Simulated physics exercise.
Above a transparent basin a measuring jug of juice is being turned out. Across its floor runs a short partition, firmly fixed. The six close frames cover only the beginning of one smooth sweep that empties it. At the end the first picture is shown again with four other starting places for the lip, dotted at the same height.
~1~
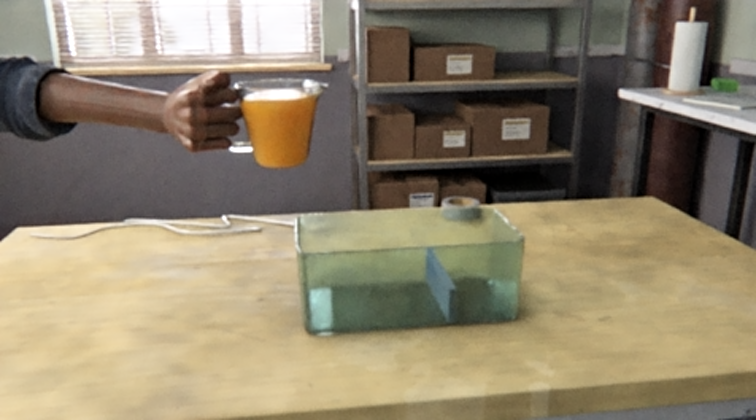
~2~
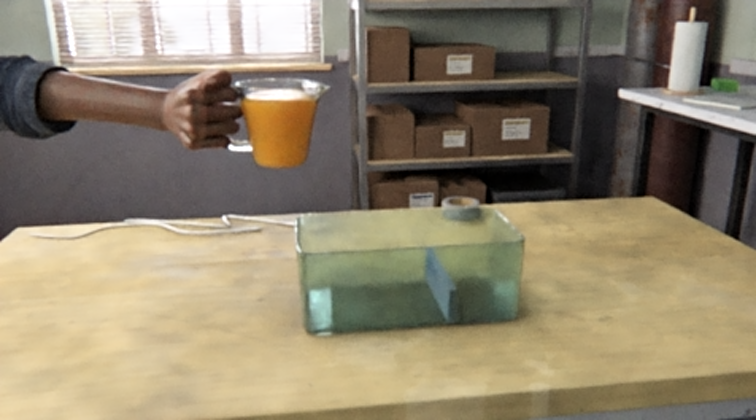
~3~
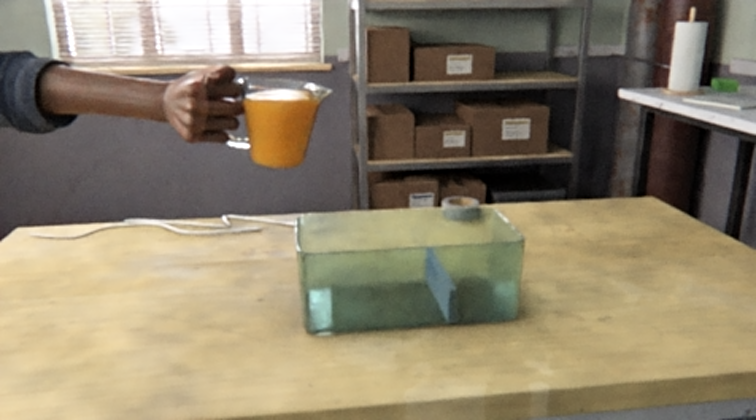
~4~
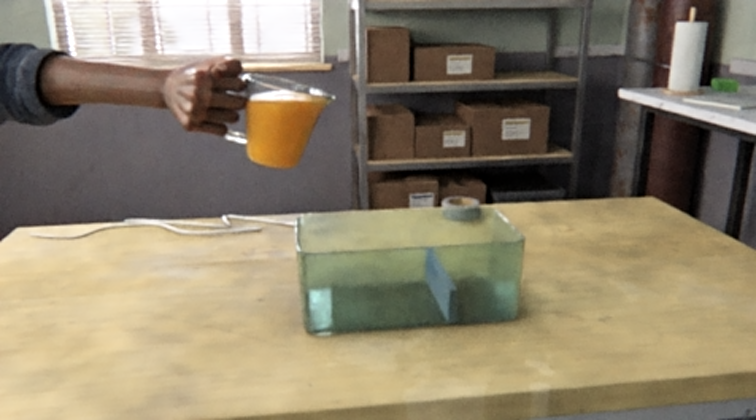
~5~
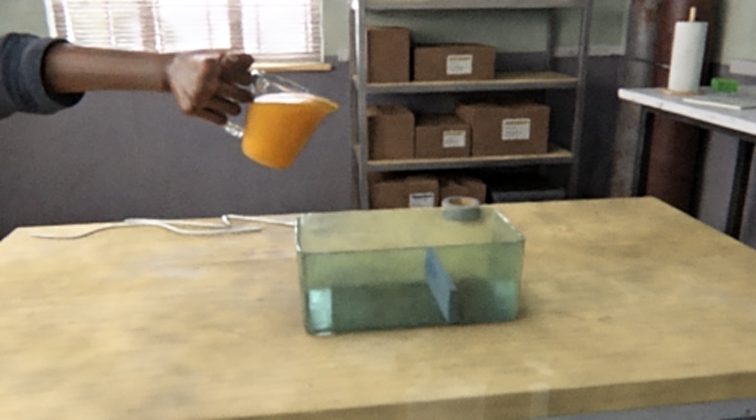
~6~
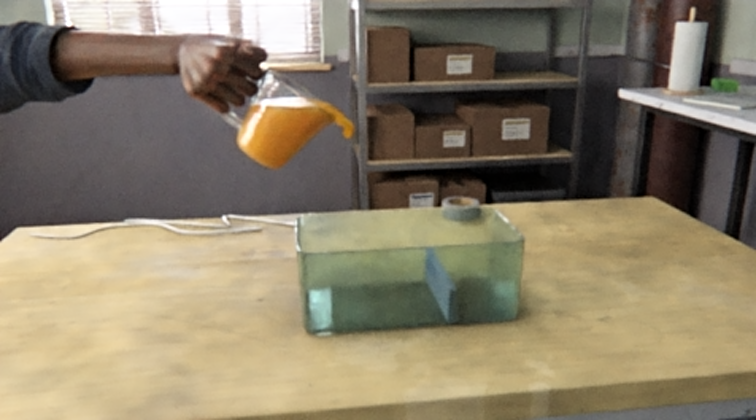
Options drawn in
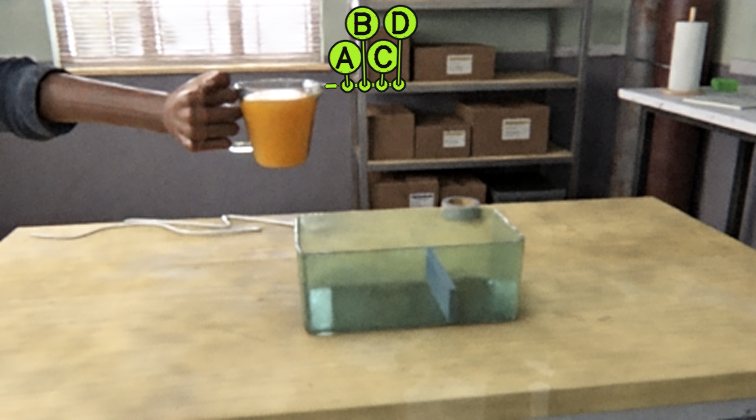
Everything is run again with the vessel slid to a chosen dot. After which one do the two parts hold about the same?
D works best here.
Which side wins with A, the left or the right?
More ends on the left.
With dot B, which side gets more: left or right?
More ends on the left.
On the marked copy, A at (347, 85); B at (364, 85); C at (381, 84); D at (398, 84).
For dot A, about 93 % ends left of the wall and 5 % right of it.
For dot B, about 93 % ends left of the wall and 4 % right of it; 4 % is lost outside.
For dot C, about 76 % ends left of the wall and 22 % right of it.
For dot D, about 48 % ends left of the wall and 51 % right of it.
